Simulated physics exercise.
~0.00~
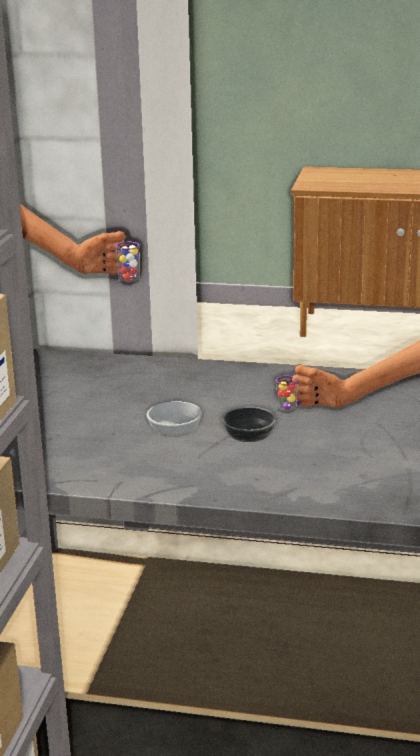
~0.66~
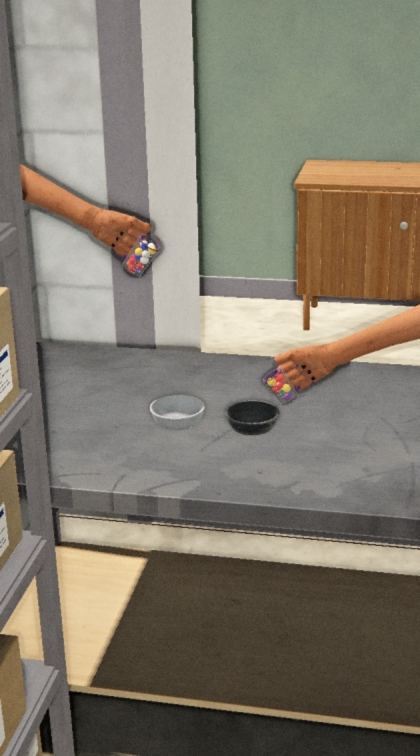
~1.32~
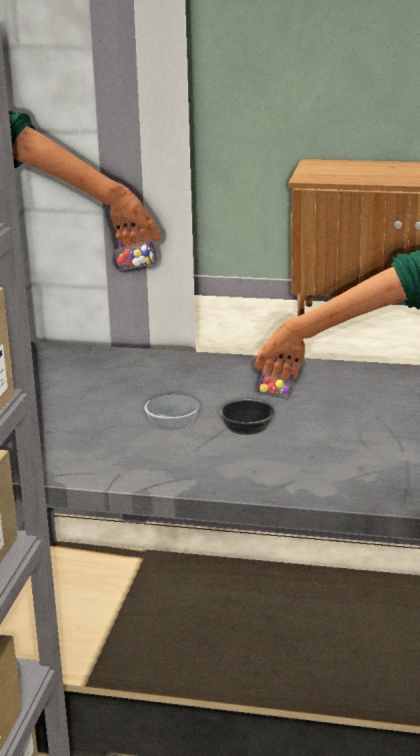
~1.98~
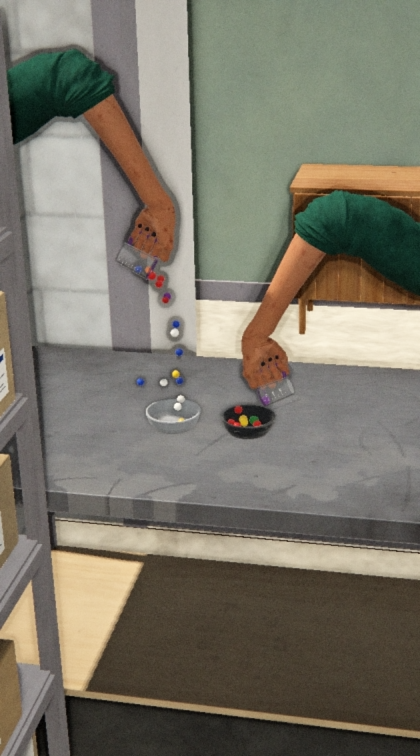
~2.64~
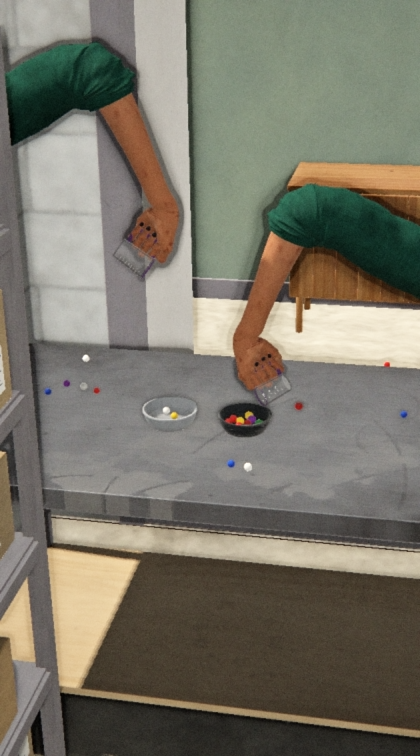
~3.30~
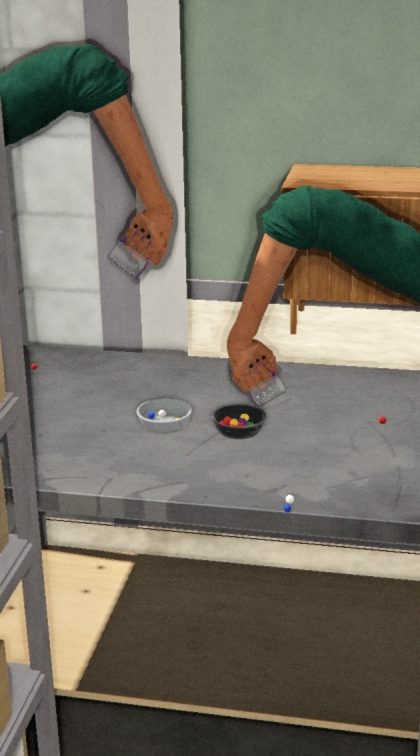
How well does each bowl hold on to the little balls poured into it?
The pale bowl on the left loses some, which bounce out and scatter over the counter. The black bowl on the right keeps all of the balls poured into it.
Two hands tipped clear cups of colourful little balls over two shallow bowls, the left from much higher. The left batch bounced and scattered across the grey counter, leaving only a few in the pale bowl, while the right batch settled in the black one.
